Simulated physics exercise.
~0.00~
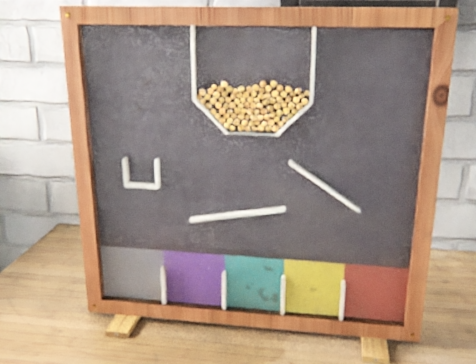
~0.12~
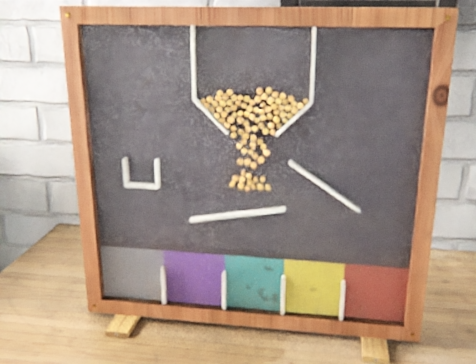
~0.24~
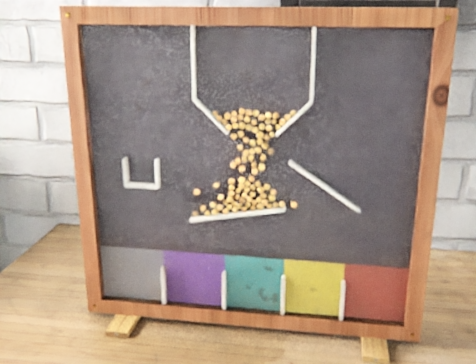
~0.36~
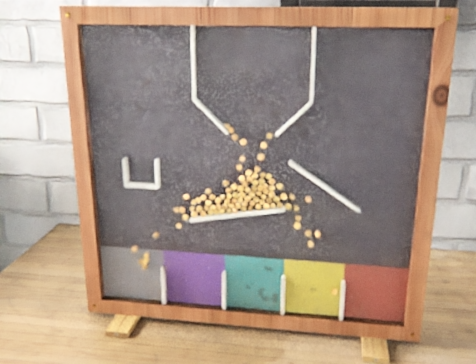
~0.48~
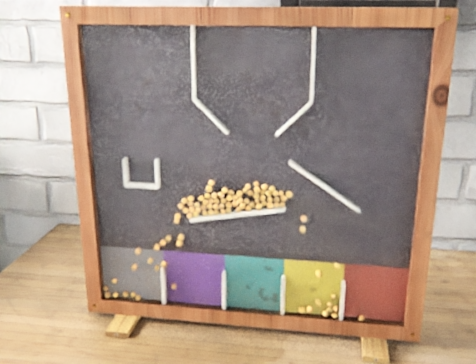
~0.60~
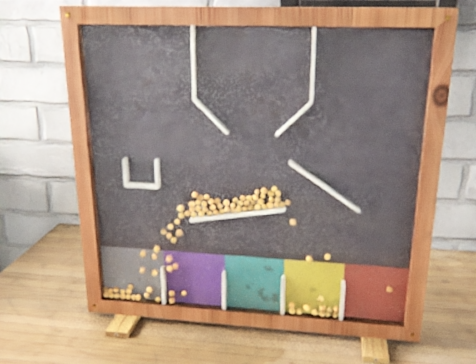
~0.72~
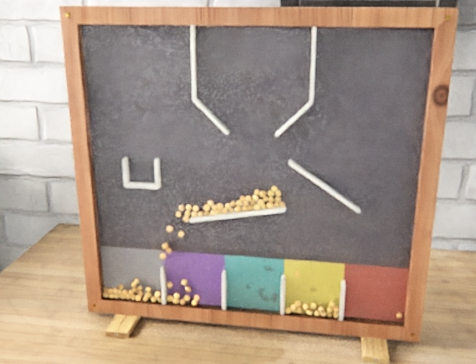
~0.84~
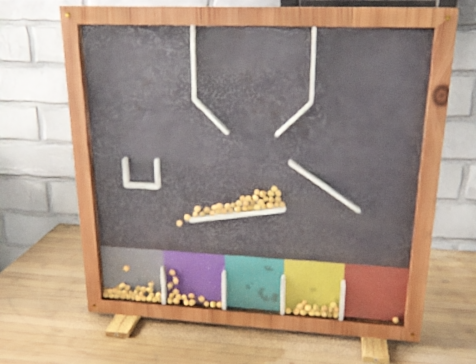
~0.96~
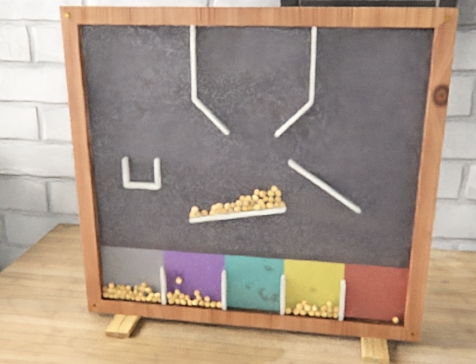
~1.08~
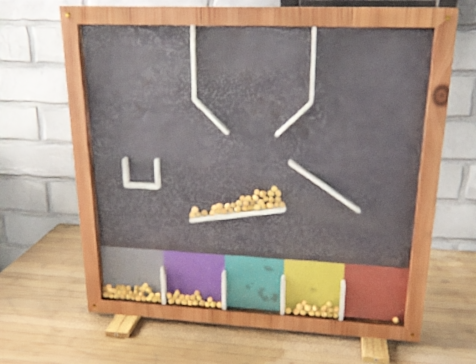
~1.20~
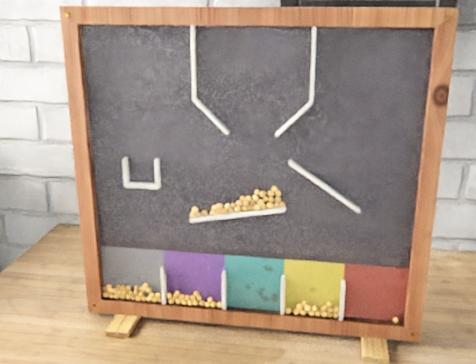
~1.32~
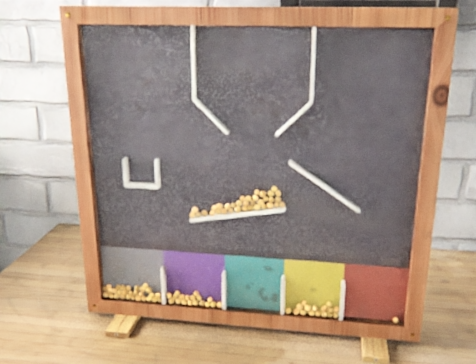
A wooden-framed upright box released chickpeas from its hopper onto a tilted bar, where they piled up and spilled off both ends, until many rested on the bar and the rest lay in the grey, purple and yellow bins, with one in red.
